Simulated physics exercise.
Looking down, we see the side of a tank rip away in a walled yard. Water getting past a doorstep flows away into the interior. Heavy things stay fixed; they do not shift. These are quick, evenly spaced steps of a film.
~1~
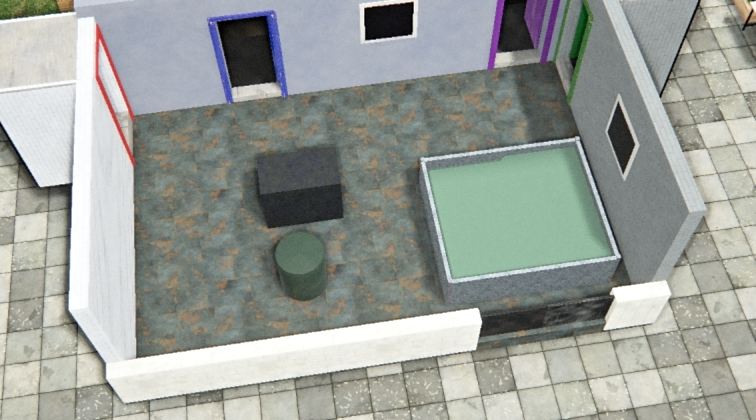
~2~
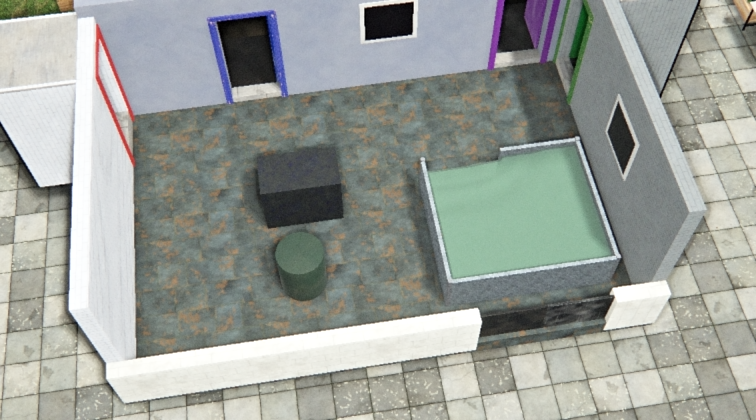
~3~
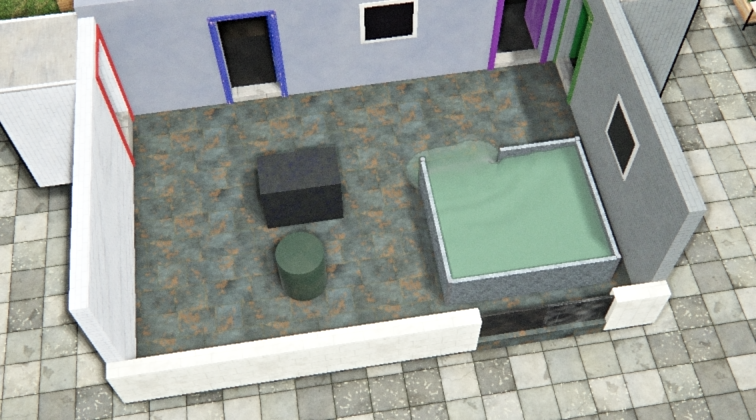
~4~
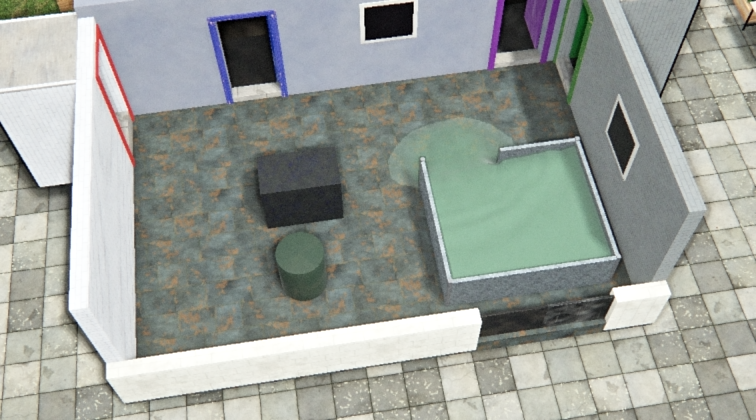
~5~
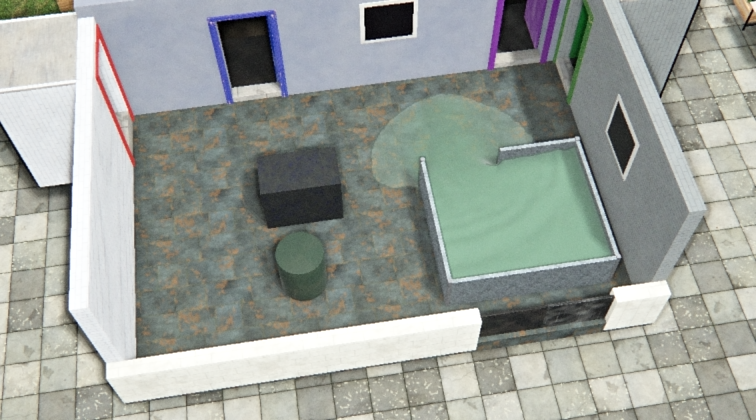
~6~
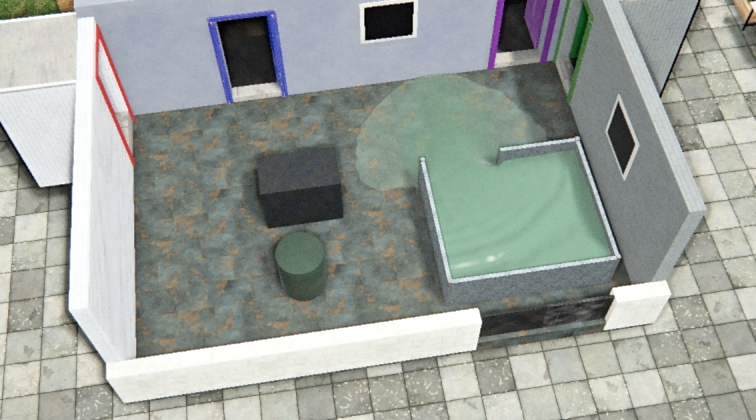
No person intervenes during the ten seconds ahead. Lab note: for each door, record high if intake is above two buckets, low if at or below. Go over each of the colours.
Green door: High; red door: Low; blue door: Low; purple door: High.
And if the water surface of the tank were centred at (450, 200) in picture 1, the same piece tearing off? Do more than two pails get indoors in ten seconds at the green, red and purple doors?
Green door exceeds the limit; red door falls short; purple door falls short.
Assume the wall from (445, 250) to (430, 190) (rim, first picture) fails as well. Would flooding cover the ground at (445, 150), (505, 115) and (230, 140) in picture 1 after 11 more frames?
One by one: Unsoaked; unsoaked; unsoaked.
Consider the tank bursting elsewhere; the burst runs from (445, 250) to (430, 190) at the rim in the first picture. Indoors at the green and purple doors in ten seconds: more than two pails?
Put simply: The green one falls below the cutoff; as for the purple one, it falls below the cutoff.
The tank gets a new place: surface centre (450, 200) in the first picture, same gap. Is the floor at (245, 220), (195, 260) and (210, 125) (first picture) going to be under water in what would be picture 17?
Going through them in turn: Still bare, still bare and waterlogged.
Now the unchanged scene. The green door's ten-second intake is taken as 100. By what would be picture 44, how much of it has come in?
My estimate is close to 100 per cent.
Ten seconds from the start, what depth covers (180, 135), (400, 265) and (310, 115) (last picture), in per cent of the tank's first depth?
First spot roughly 16 %, second 14 %, third 10 %.
A moment on, water covers 25 % of the floor; the green door wet at the sill, nothing in, the red door not reached, the blue door not reached, the purple door wet at the sill, nothing in.
Next, water covers 35 % of the floor; the green door under two buckets in, the red door not reached, the blue door wet at the sill, nothing in, the purple door under two buckets in.
Then, water covers 50 % of the floor; the green door far over two buckets in, the red door wet at the sill, nothing in, the blue door wet at the sill, nothing in, the purple door under two buckets in.
Later, water covers 75 % of the floor; the green door far over two buckets in, the red door wet at the sill, nothing in, the blue door wet at the sill, nothing in, the purple door over two buckets in.
In the end, water covers 95 % of the floor; the green door far over two buckets in, the red door wet at the sill, nothing in, the blue door wet at the sill, nothing in, the purple door over two buckets in.
